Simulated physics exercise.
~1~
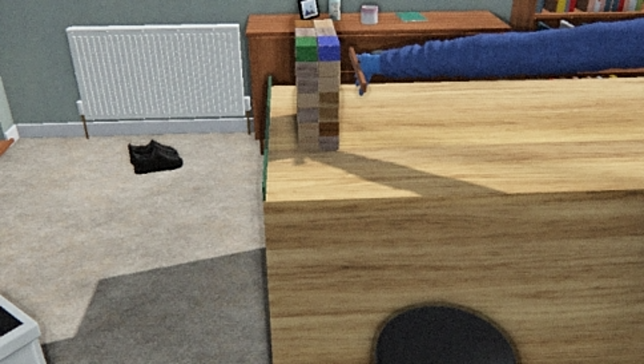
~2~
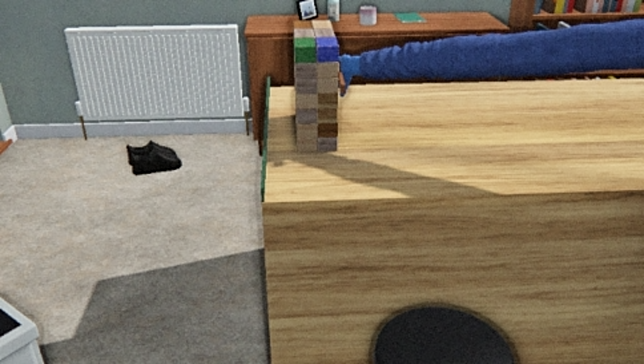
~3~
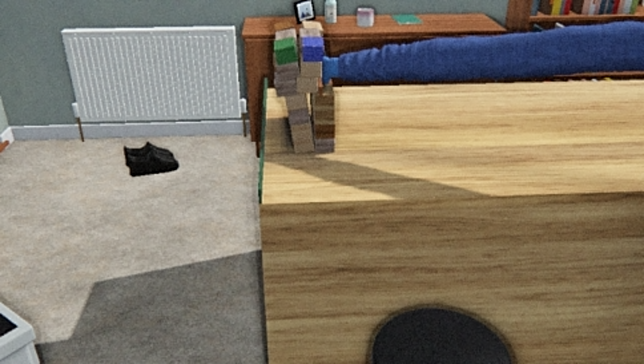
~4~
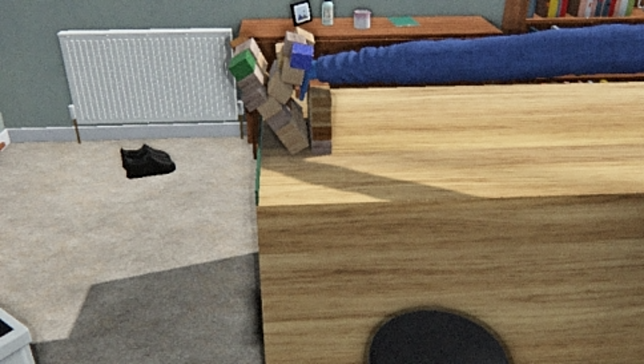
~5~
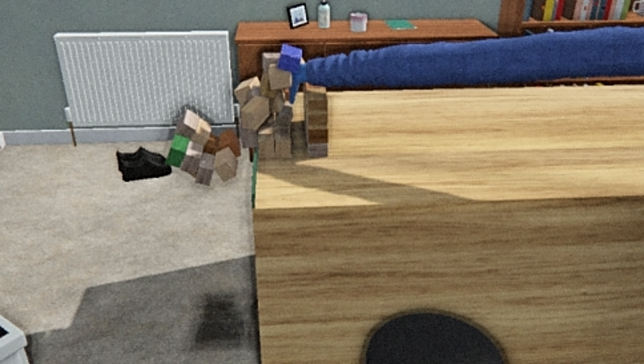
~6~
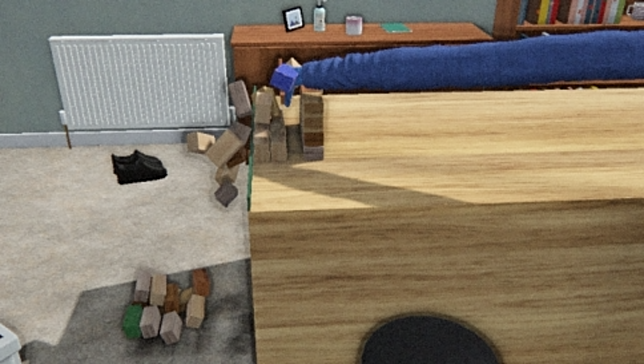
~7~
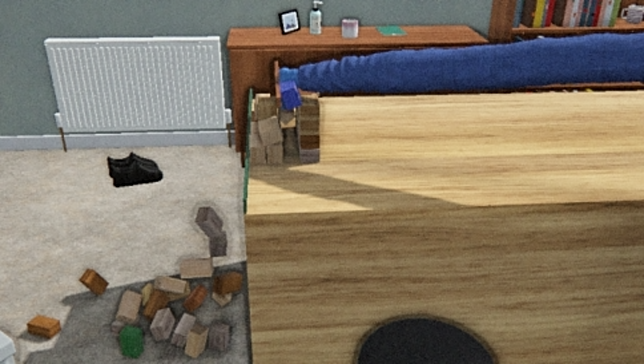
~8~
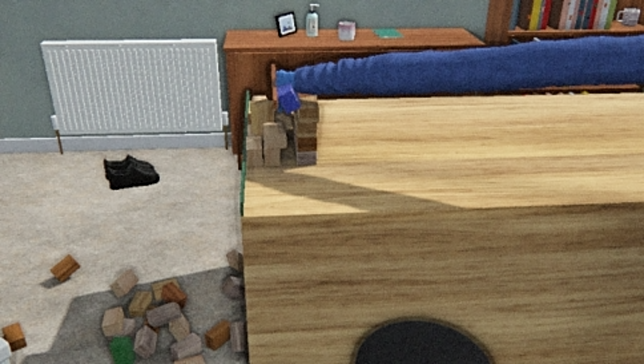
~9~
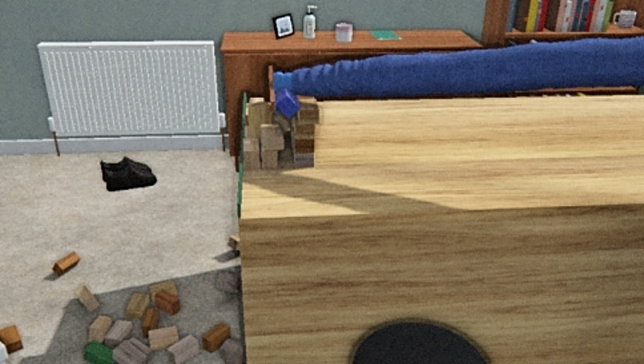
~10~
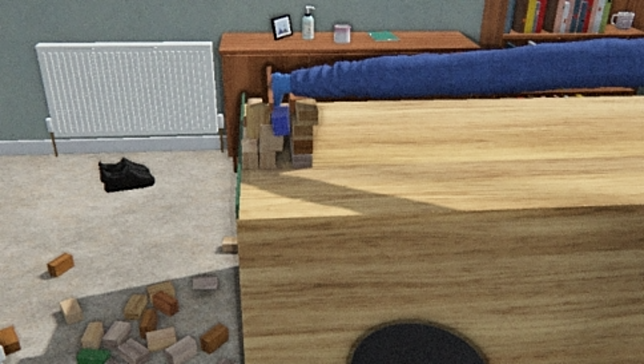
A blue-sleeved arm pushed a tall stack of wooden blocks leftward along a pale wooden surface until it toppled over the edge, spilling many blocks, including the green one, across the carpet, while the rest, with the blue one, stayed heaped at the brink.
